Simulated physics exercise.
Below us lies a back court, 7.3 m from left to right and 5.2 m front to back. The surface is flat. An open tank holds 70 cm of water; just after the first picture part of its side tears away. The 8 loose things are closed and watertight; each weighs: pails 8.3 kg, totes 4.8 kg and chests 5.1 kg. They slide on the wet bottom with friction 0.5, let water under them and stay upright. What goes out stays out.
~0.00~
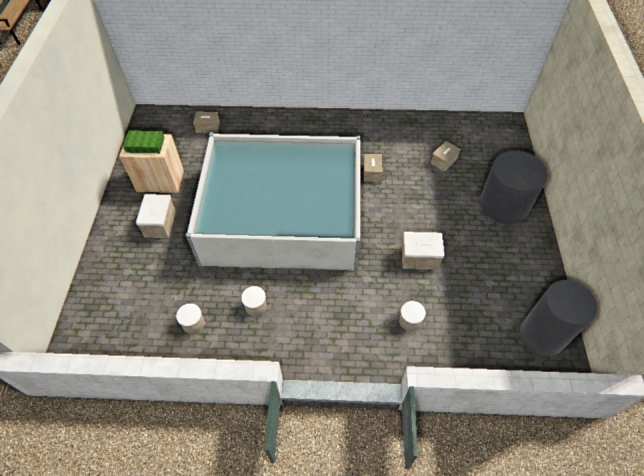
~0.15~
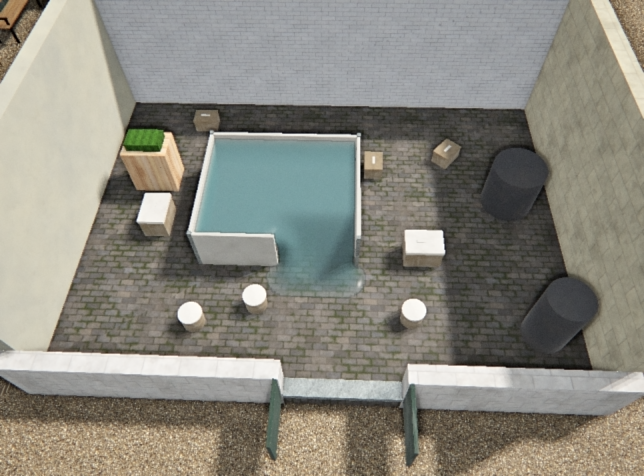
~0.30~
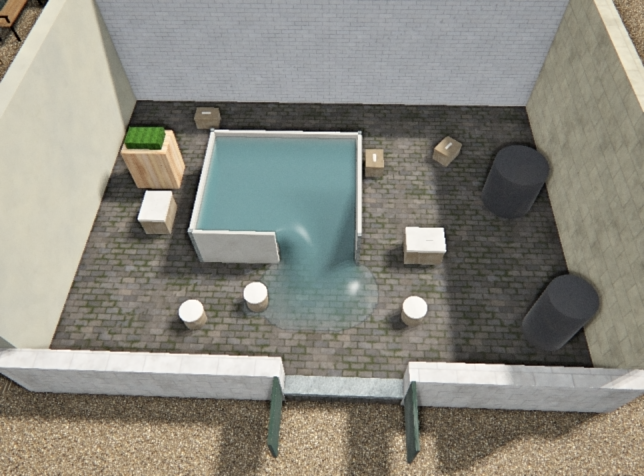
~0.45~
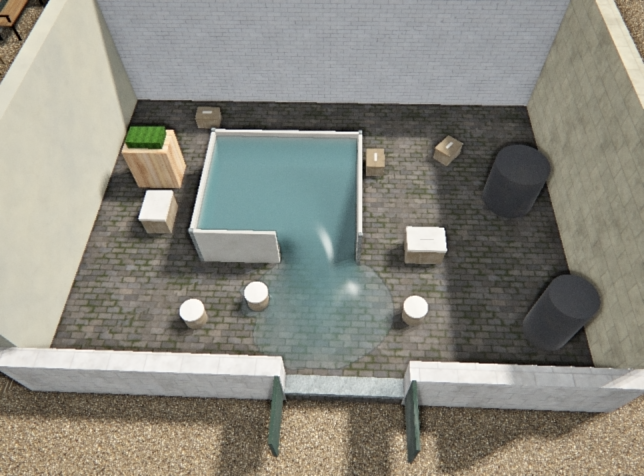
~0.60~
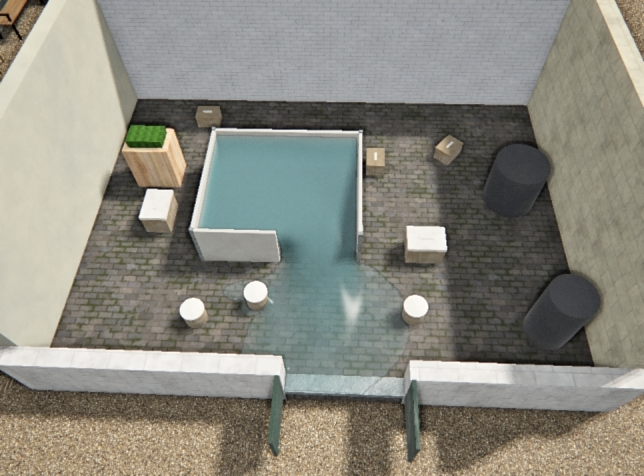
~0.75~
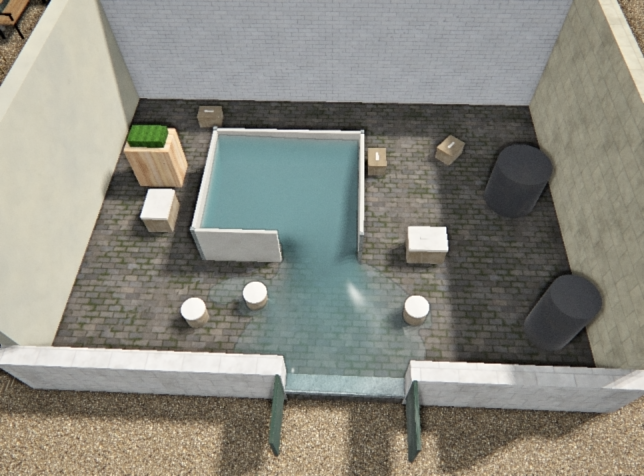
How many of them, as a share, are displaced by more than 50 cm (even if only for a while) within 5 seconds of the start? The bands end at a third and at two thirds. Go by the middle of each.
It is less than a third.
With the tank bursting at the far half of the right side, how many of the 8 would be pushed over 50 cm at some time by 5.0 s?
Then 2.
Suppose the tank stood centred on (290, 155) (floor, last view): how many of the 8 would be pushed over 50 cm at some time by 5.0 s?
In that case 4 of them.
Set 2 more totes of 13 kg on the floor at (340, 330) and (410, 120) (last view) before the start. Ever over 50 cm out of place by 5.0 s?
In turn: Past it, under.
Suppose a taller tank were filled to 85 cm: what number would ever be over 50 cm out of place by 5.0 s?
Then 1.
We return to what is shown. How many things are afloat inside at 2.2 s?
0 of them.
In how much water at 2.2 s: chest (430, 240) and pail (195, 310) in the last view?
Roughly 0 and 4 cm.
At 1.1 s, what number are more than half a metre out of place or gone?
By then 0.
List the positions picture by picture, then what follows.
In the first frame, a pail at (253, 297) rests on the ground; a pail at (189, 314), on the bottom; water covers 4.3 m2; 0 of 8 have shifted.
In the second frame, a pail at (254, 295), on the bottom; a pail at (190, 313), on the bottom; 5.0 m2 under water; 0 of 8 have shifted.
In the third frame, a pail at (255, 293), on the bottom; a pail at (191, 310) rests on the ground; 5.9 m2 under water; 0 of 8 have shifted.
In the fourth frame, a pail at (256, 292) rests on the ground; a pail at (192, 310) rests on the ground; water covers 7.0 m2; 0 of 8 have shifted.
In the fifth frame, a pail at (255, 292), on the bottom; a pail at (192, 309) rests on the ground; water covers 8.0 m2; 0 of 8 have shifted.
In the sixth frame, a pail at (255, 292), on the bottom, 4 cm from its start; a pail at (193, 308), on the bottom; 8.5 m2 under water; 0 of 8 have shifted.
After 1.1 s 0 of 8 are over 50 cm from their spots; 0 afloat.
After 2.2 s 1 of 8 are over 50 cm from their spots; 0 afloat.
After 3.5 s 1 of 8 are over 50 cm from their spots; 0 afloat.
After 5.0 s 1 of 8 are over 50 cm from their spots, and 1 have been at some point; 0 afloat.
